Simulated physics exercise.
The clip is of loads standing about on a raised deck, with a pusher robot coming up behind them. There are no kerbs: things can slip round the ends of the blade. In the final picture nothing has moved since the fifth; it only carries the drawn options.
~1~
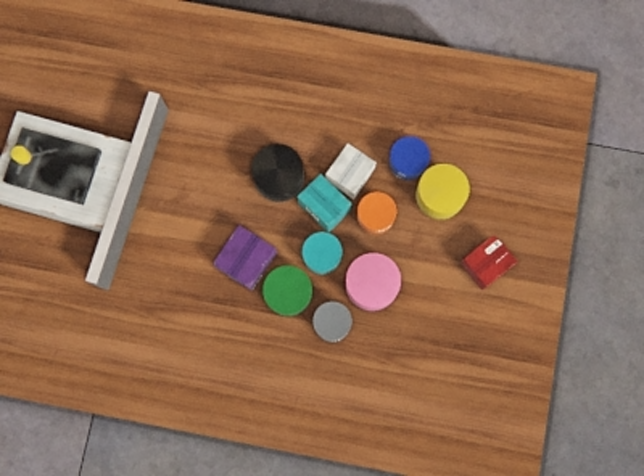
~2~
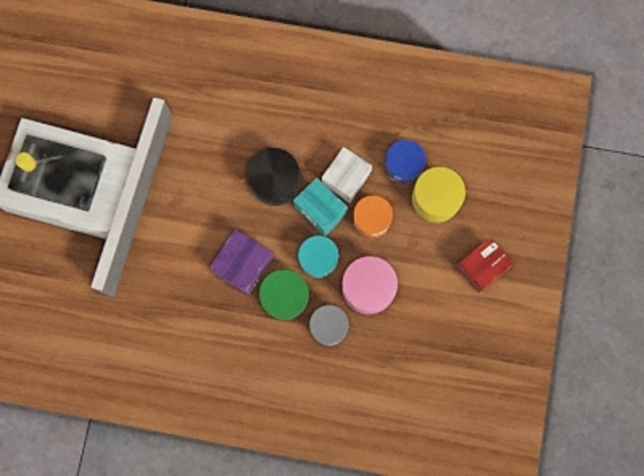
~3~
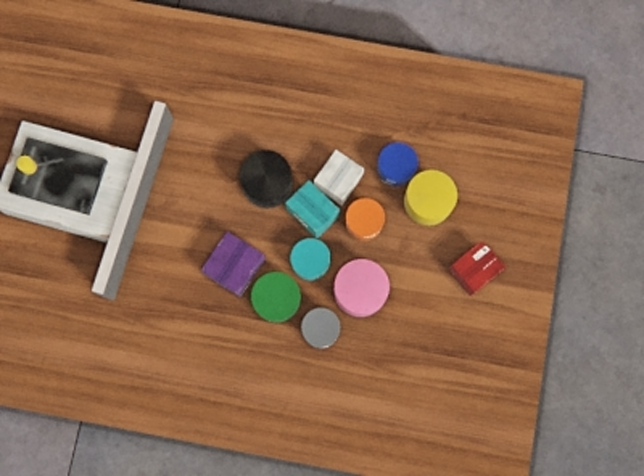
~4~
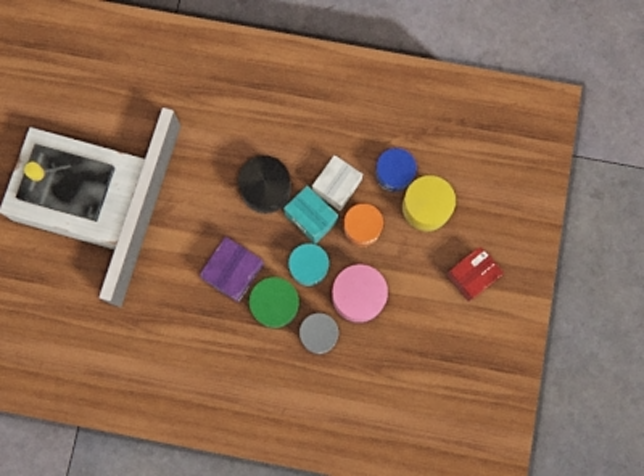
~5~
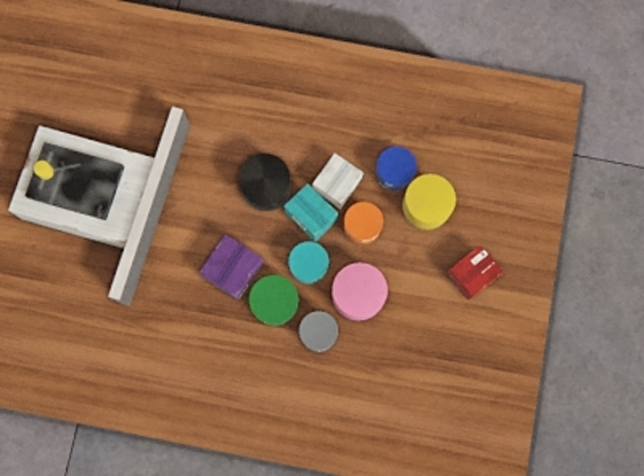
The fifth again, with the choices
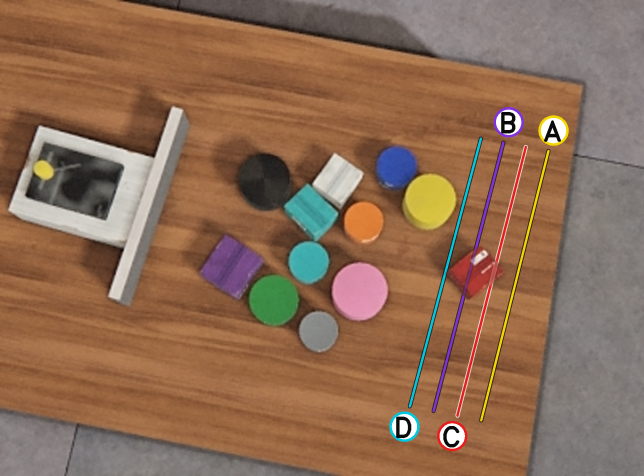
White pusher robot edging slowly right across a wooden deck towards a motionless cluster of colourful round and box-shaped loads.
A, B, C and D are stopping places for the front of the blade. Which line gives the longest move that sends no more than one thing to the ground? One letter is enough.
No second one falls up to B.
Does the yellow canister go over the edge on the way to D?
By then, no.
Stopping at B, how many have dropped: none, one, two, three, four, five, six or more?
In all, one.
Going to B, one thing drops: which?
It is the red box.
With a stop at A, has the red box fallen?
Yes.
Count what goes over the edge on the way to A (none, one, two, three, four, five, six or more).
By then, six or more.
On the marked copy, A at (516, 282); B at (470, 273); C at (493, 278); D at (446, 269).
With B. Early on, robot (196, 205); grey pail (341, 350); green pail (317, 314).
Further on, robot (313, 227); red box (488, 271); pink canister (457, 356).
At the end, robot (404, 244); red box over the edge; orange pail (549, 260); one fallen.
As for the rest, A drops six; C drops four; D is within the limit but short.
